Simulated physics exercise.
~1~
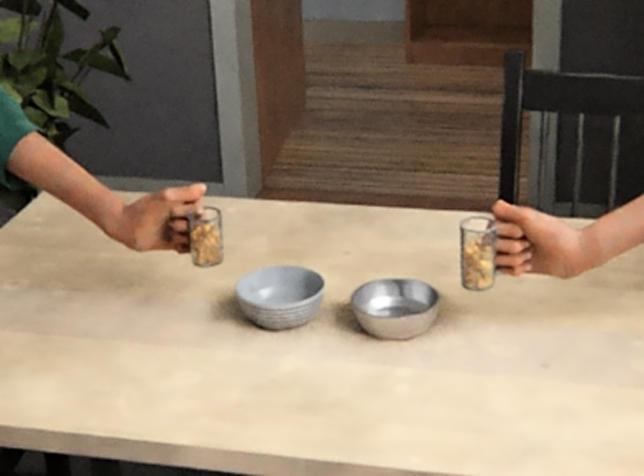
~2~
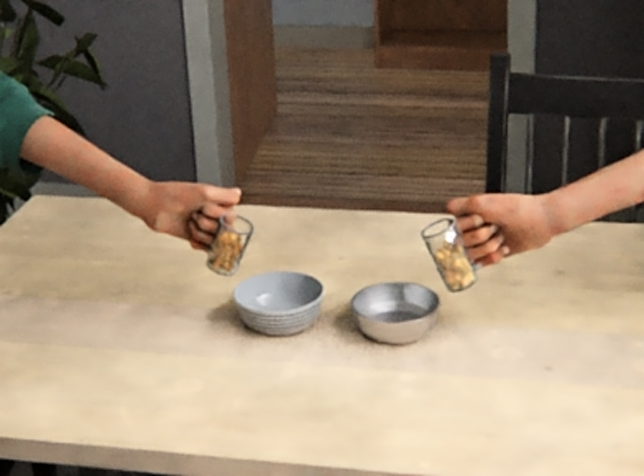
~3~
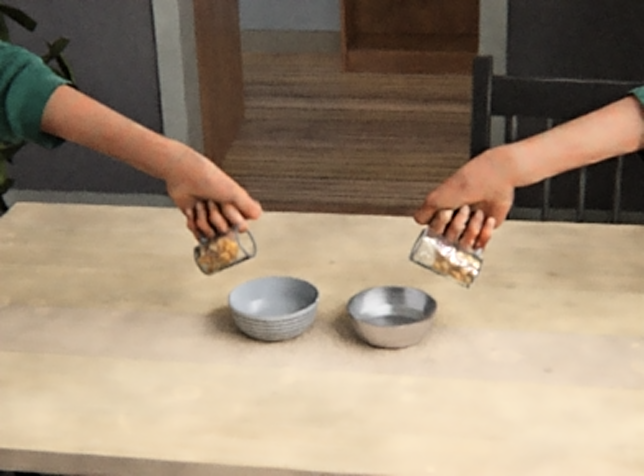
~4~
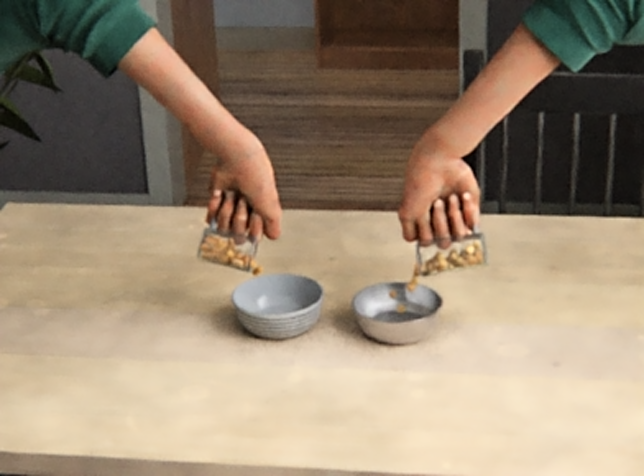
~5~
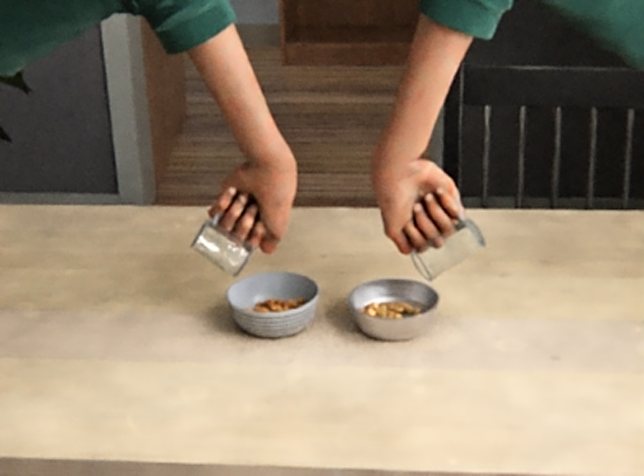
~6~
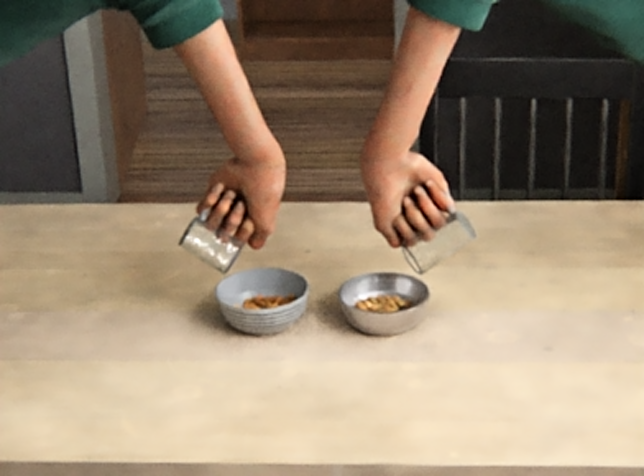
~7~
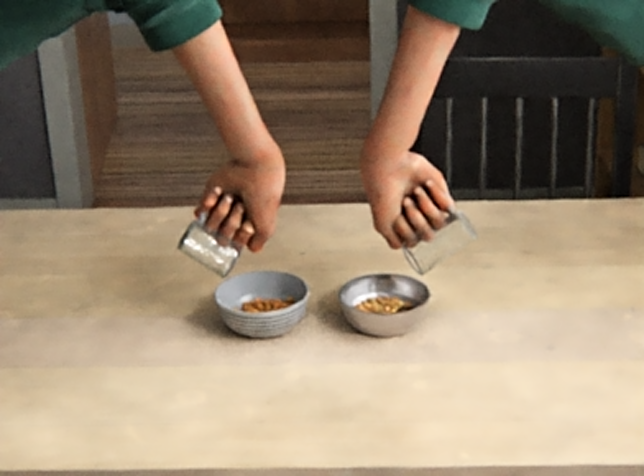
Two hands tipping small glass cups of golden-brown pieces over two shallow grey bowls, emptying every piece into the bowls below.
